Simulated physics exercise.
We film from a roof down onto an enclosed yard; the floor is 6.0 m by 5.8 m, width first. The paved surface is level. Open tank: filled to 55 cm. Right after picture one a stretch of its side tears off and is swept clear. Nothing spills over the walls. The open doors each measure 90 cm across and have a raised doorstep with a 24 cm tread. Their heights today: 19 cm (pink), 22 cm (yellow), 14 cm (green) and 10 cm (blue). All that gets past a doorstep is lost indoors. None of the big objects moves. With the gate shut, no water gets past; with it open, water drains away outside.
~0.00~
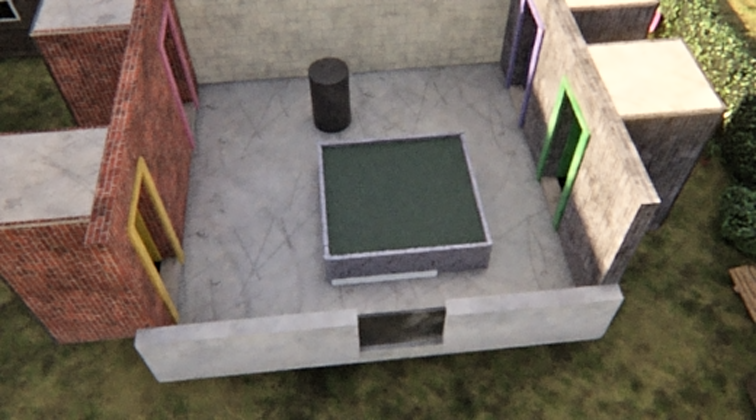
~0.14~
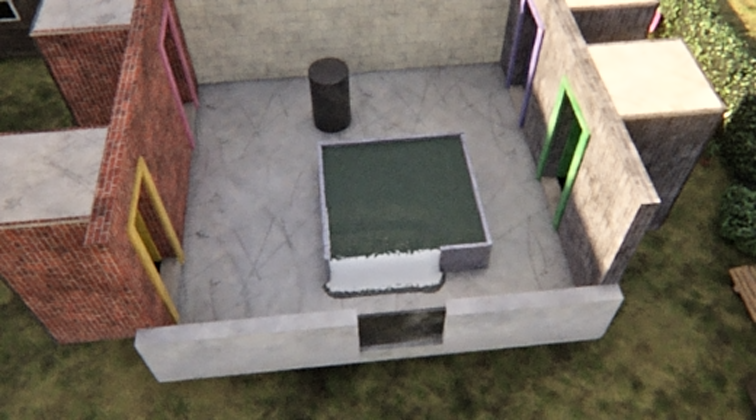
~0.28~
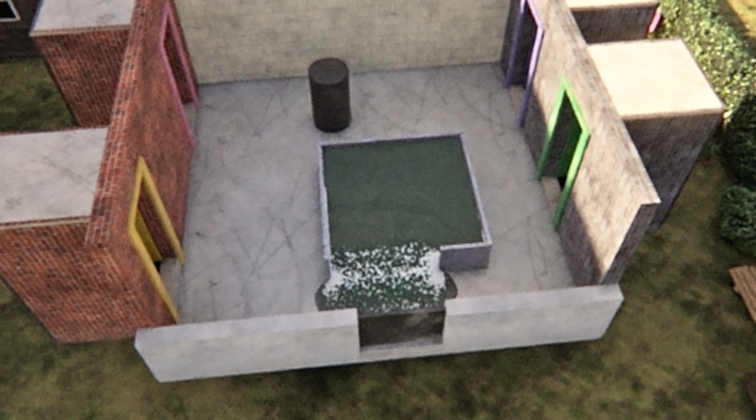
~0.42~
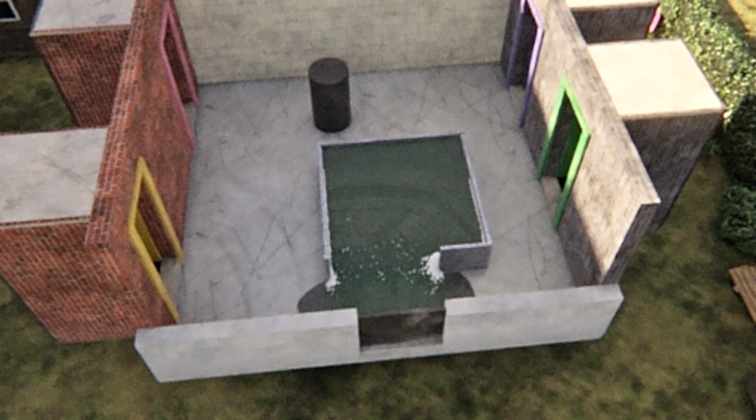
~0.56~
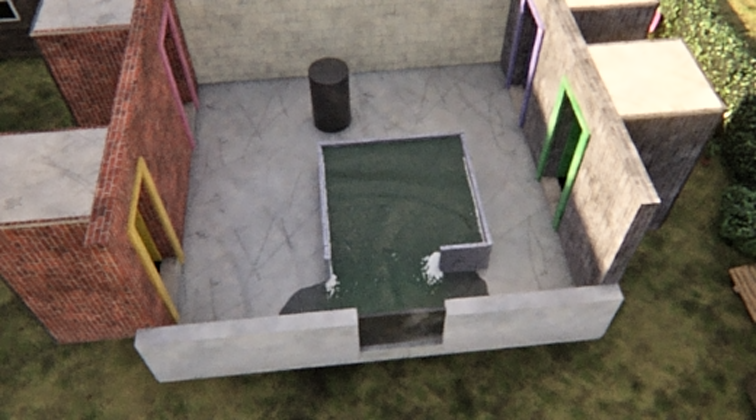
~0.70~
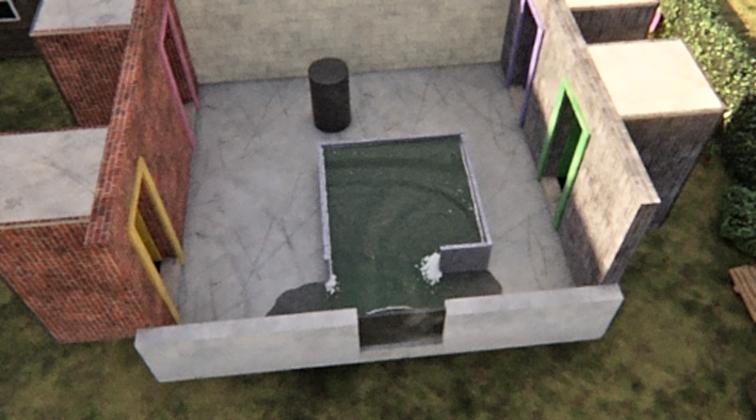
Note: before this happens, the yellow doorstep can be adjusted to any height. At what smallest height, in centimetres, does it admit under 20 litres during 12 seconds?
At about 23 centimetres.
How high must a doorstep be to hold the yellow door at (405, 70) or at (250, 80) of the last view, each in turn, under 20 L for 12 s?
In turn: About 10.5 cm, about 11.5 cm.
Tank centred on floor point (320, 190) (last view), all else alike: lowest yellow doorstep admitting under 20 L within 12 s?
It must be around 23 cm tall.
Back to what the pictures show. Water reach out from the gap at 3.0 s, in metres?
Front distance: Approx. 4.6 m.
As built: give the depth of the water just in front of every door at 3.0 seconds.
At the pink door the depth is 1 cm, at yellow 28 cm, at green 10 cm and at blue 1 cm.
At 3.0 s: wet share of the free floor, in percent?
Around 45 per cent of the free floor.
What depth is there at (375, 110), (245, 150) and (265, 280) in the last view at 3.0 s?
About 0, 0 and 4 cm.
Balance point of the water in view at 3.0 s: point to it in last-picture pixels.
The centre of all the water is around (378, 252).
After 1.4 s water covers 20 % of the floor, deepest (46 cm) near (386, 323); it has not reached the yellow door.
After 3.0 s water covers 45 % of the floor, deepest (34 cm) near (173, 355); 28 cm at the yellow door, 15 litres in over its 22 cm doorstep.
After 12.0 s water covers 100 % of the floor, deepest (14 cm) near (366, 160); 7 cm at the yellow door, 25 litres in over its 22 cm doorstep.
At the yellow door as built, the water arrived by 1.8 s and peaked near 29 cm at 2.8 s.
Run again over the same 12 s with other heights there, 48 litres in over 19 cm, 10 litres over 25.5 cm. The limit of 20 litres is kept from about 23 cm up.
